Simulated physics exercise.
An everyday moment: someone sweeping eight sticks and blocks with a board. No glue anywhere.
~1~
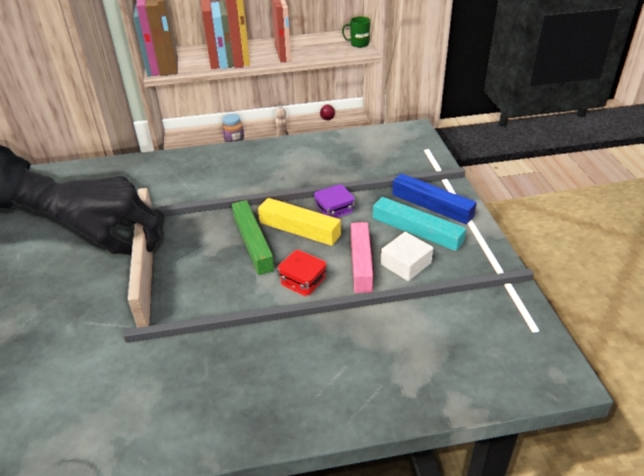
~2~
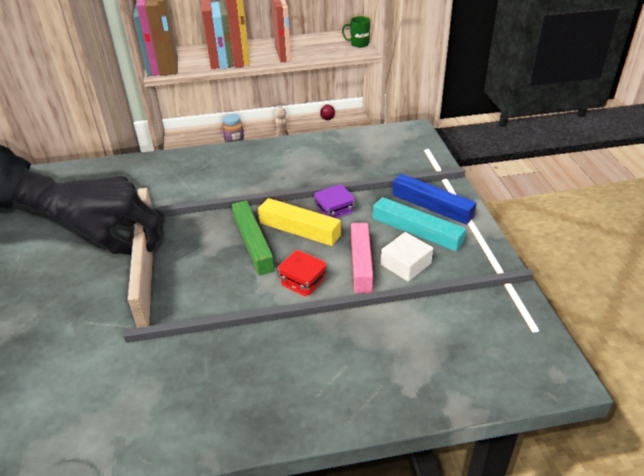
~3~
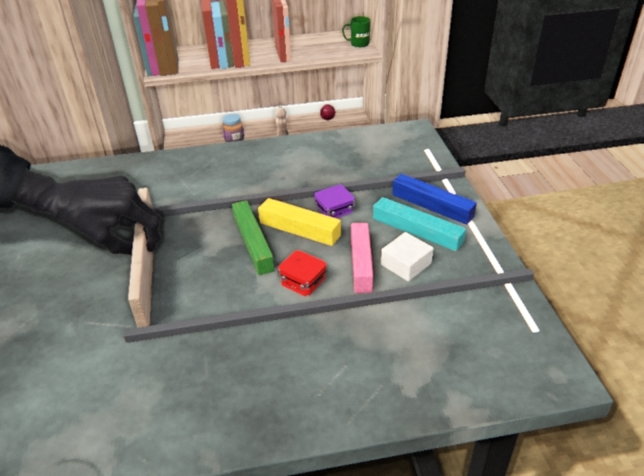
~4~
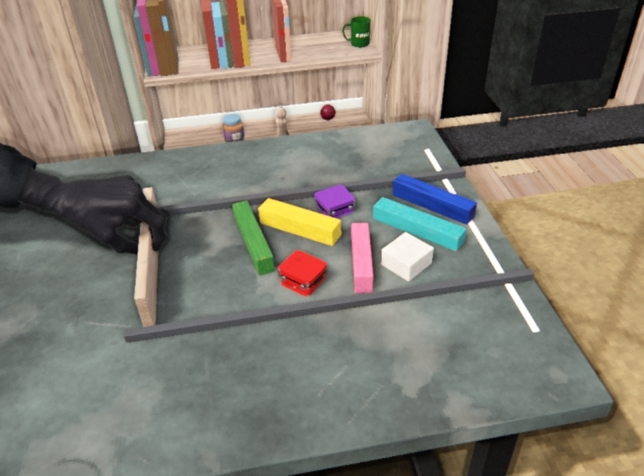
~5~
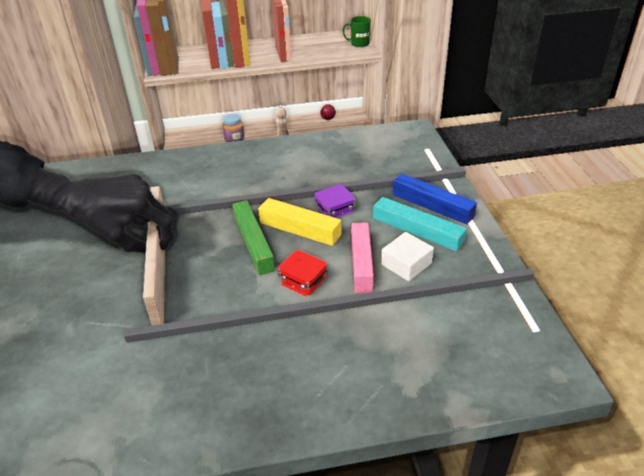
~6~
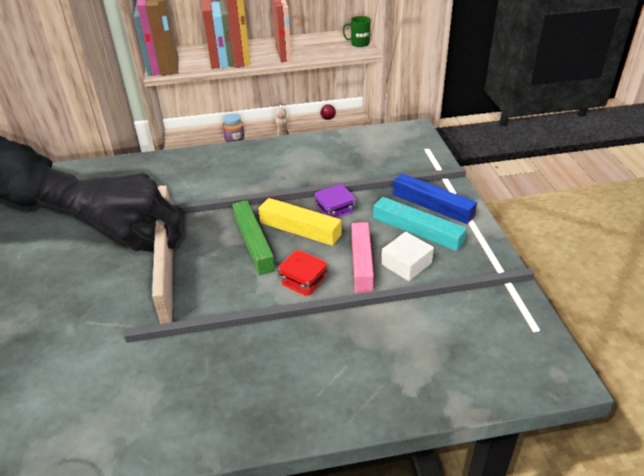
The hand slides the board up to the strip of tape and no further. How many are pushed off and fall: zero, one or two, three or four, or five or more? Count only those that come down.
In the end the number that fall off is five or more.
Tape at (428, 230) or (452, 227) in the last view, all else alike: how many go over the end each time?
It would be 1 and 4.
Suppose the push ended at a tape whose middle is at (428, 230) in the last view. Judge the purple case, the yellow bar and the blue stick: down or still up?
The purple case is kept, the yellow bar is kept, the blue stick comes down.
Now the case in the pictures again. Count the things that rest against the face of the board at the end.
That makes 2.
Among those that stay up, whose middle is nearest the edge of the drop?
The yellow bar.
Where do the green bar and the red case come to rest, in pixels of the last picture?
About (473, 205), and the other about (505, 244).
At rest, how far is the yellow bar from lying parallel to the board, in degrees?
Near 0 degrees.
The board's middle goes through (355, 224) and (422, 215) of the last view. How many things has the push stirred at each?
The counts are 8 and 8.
Soon after, none off yet; blue stick at rest near (434, 198); turquoise bar at rest near (418, 223); white block at rest near (407, 256).
After that, none off yet; blue stick displaced a little near (453, 197); turquoise bar displaced a little near (443, 222); white block displaced about its own width near (462, 252).
In the end, the number that fall off is five or more; gone, purple case, pink bar, white block, turquoise bar and blue stick.
